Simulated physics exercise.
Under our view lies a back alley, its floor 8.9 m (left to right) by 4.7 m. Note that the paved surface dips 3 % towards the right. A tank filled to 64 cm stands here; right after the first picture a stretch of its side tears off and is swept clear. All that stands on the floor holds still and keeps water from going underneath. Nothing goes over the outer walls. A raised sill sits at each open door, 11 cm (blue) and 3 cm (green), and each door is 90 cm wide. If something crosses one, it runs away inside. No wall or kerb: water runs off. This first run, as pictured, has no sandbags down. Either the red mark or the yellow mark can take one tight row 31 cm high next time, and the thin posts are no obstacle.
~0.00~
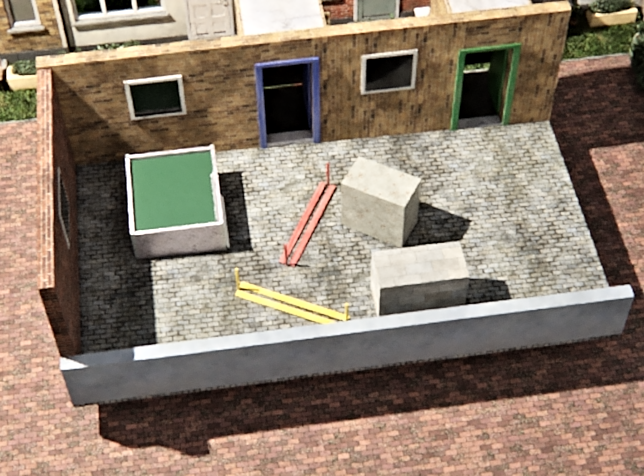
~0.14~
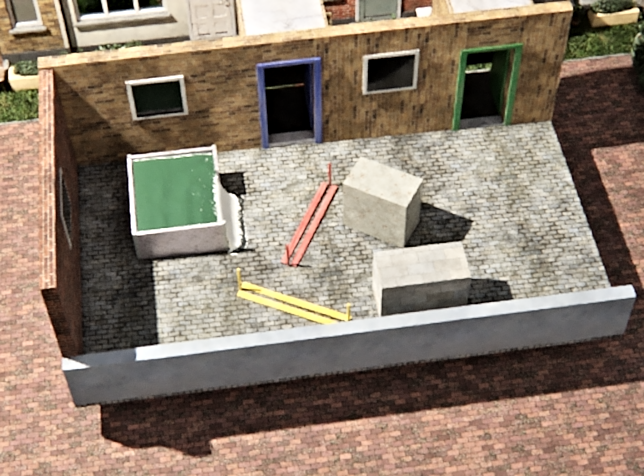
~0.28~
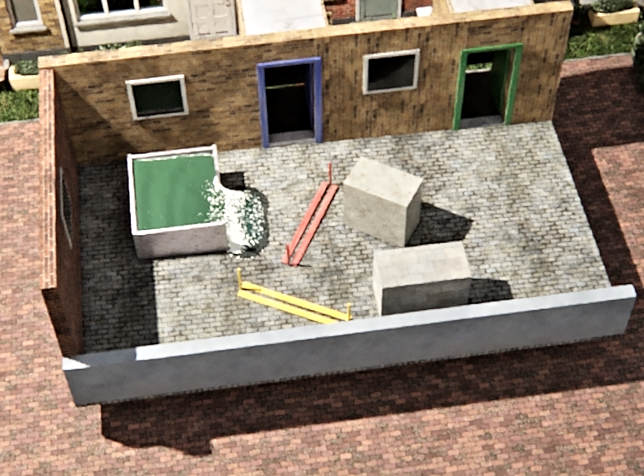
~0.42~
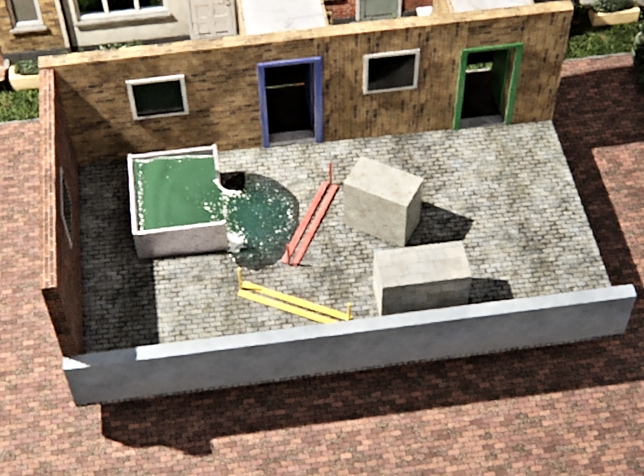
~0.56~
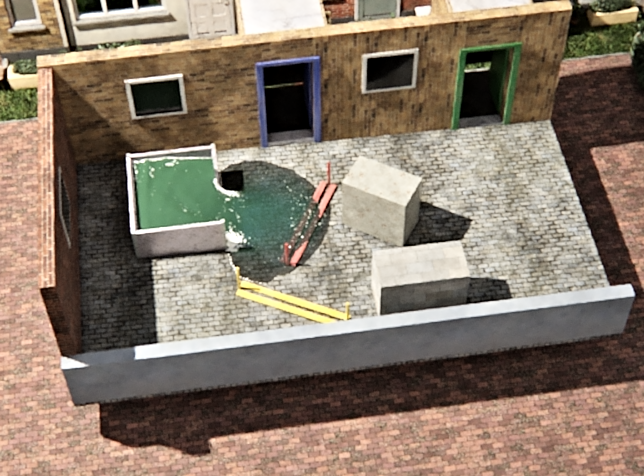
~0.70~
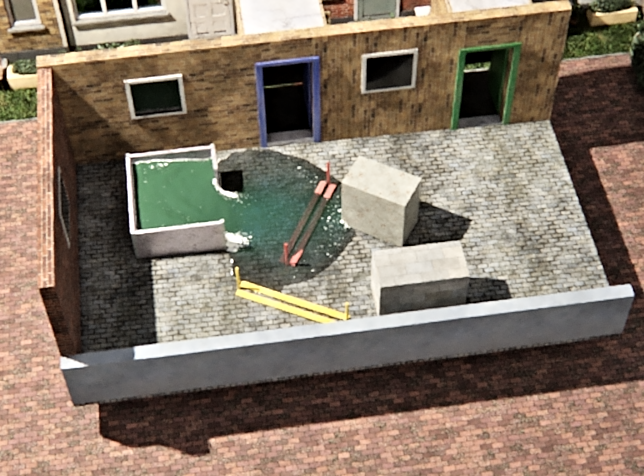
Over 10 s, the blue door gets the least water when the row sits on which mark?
When it sits on the yellow mark.
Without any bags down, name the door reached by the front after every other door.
Final door reached: Green.
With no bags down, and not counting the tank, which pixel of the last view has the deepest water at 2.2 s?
Roughly at pixel (404, 277).
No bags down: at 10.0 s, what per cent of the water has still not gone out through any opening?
32 %.
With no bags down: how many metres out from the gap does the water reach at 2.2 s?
About 6.2 m.
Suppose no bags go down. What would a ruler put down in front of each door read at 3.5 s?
Reading (cm) - blue: 2; green: 5.
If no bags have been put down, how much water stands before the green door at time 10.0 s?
A ruler would show around 2.5 cm.
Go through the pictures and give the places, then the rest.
The first picture shows still water, 64 cm deep, in the tank at (174, 192).
In the second picture, the front is at (232, 252), 0.7 m from the gap at (220, 213); 0.3 m2 of floor is under water; 64 cm left at the back of the tank.
In the third picture, the front is at (258, 195), 0.9 m from the gap at (221, 214); 1.0 m2 of floor is under water; 62 cm left at the back of the tank.
In the fourth picture, water pours out at (221, 214) and has run 1.4 m, to (292, 199); typically 9 cm deep outside, 55 cm at the tank's back.
In the fifth picture, water pours out at (220, 214) and has run 1.9 m, to (324, 202); typically 6 cm deep outside, 55 cm at the tank's back.
In the sixth picture, water pours out at (219, 214) and has run 2.5 m, to a hidden place; typically 5 cm deep outside, 51 cm at the tank's back.
After 1.4 s water covers 30 % of the floor and is deepest (34 cm) near (340, 219) in the run without bags; in at the blue door, 0 L with no bags, 1 L with the row on red, 0 L on yellow.
After 2.2 s water covers 40 % of the floor and is deepest (32 cm) near (404, 277) in the run without bags; in at the blue door, 0 L with no bags, 61 L with the row on red, 0 L on yellow.
After 3.5 s water covers 60 % of the floor and is deepest (16 cm) near (393, 278) in the run without bags; in at the blue door, 0 L with no bags, 152 L with the row on red, 0 L on yellow.
After 6.0 s water covers 60 % of the floor and is deepest (9 cm) near (340, 219) in the run without bags; in at the blue door, 0 L with no bags, 189 L with the row on red, 0 L on yellow.
After 10.0 s water covers 50 % of the floor and is deepest (6 cm) near (374, 239) in the run without bags; in at the blue door, 0 L with no bags, 190 L with the row on red, 0 L on yellow.
